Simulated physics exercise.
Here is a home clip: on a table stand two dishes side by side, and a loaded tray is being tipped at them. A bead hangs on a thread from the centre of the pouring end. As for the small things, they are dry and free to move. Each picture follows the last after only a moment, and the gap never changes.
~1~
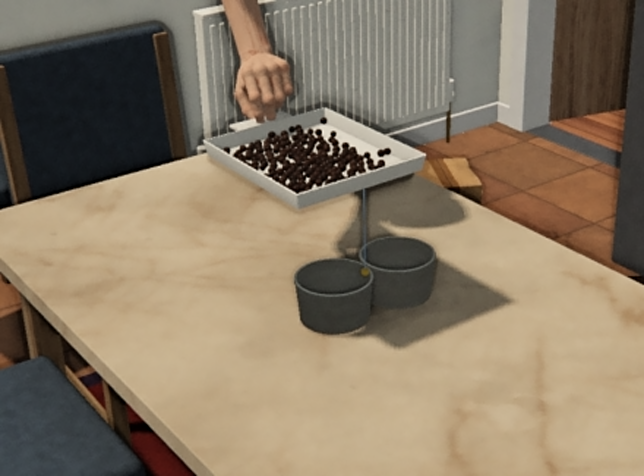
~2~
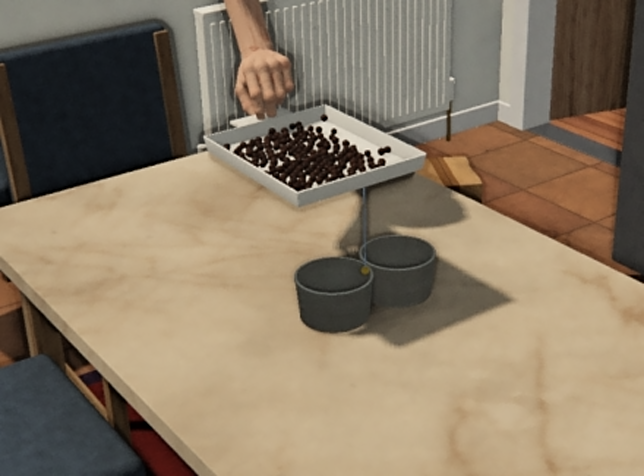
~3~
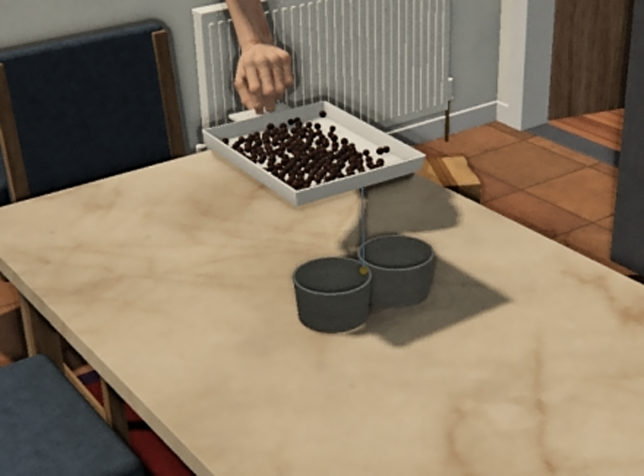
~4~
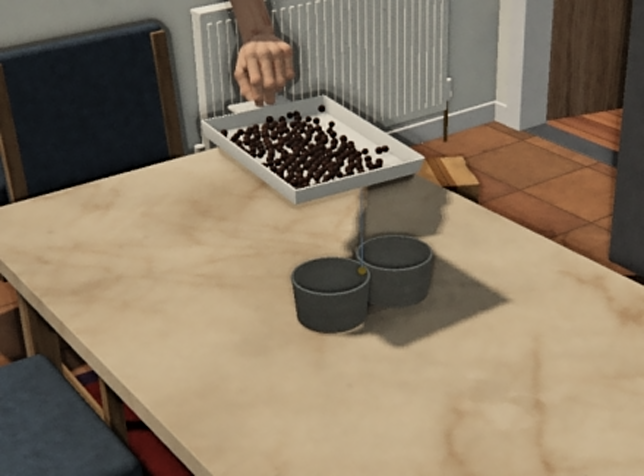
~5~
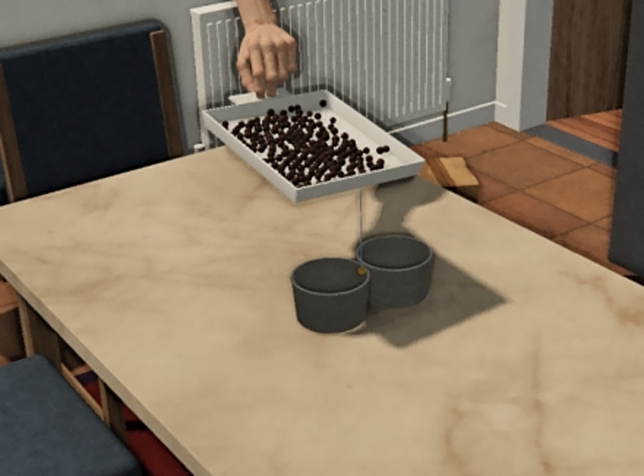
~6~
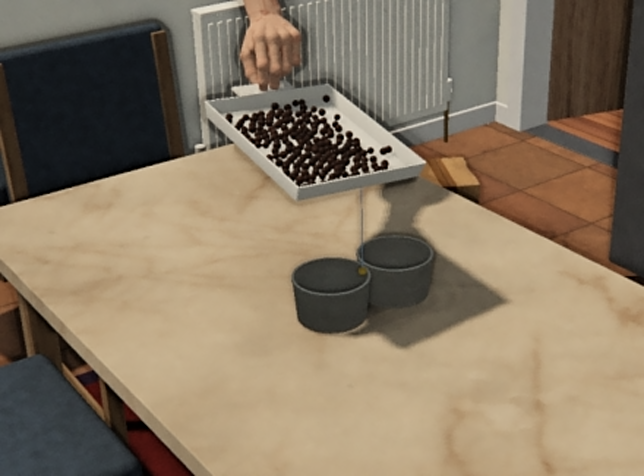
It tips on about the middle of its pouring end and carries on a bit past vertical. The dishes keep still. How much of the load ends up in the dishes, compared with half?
The dishes end up with less than half of it.
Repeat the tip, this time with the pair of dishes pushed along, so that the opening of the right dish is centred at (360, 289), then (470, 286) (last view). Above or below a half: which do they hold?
At place one a lesser share; at place two a lesser share.
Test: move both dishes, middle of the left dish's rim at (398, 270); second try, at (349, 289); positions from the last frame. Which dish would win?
In the first position the left of the two, in the second the right of the two.
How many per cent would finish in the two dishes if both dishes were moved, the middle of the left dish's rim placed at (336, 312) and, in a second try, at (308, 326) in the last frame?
Close to 30 in a hundred, then close to 10 in a hundred.
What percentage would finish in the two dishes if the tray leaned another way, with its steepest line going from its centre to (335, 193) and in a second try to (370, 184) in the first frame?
Around 0 per cent first, around 0 per cent next.
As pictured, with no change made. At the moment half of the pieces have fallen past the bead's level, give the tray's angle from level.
Somewhere around 90 degrees.
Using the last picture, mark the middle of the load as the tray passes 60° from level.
Close to (361, 140).
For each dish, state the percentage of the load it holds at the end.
Left dish 0, right dish 10 %.
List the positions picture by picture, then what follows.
Corners of the pouring end (298, 193) and (422, 154), level; middle of the load (312, 161), chocolate balls; left dish (356, 308); right dish (421, 283); bead on its thread (365, 272), in the first picture.
Corners of the pouring end (298, 191) and (422, 153), level; middle of the load (313, 159), in the second picture.
Corners of the pouring end (297, 190) and (421, 155), tipped barely, lowest at the right corner; middle of the load (311, 156), in the third picture.
Corners of the pouring end (297, 189) and (420, 157), tipped a little, lowest at the right corner; middle of the load (310, 153), in the fourth picture.
Corners of the pouring end (297, 187) and (421, 159), tipped a little, lowest at the right corner; middle of the load (312, 149), in the fifth picture.
Corners of the pouring end (299, 186) and (422, 162), tipped a little, lowest at the right corner; middle of the load (316, 147), roughly two thirds on the move; left dish (354, 307); right dish (418, 283), in the sixth picture.
Just after the last frame, tray tipped steeply; every one on the tray.
A moment on, tray tipped right over; about a tenth on the tray; about a tenth in the right dish; the larger part outside both; about a tenth in the air.
Further on, tray tipped past a quarter turn; just a few in the left dish; about a tenth in the right dish; the larger part outside both.
When it is over, tray tipped past a quarter turn; just a few in the left dish; about a tenth in the right dish; the larger part outside both.
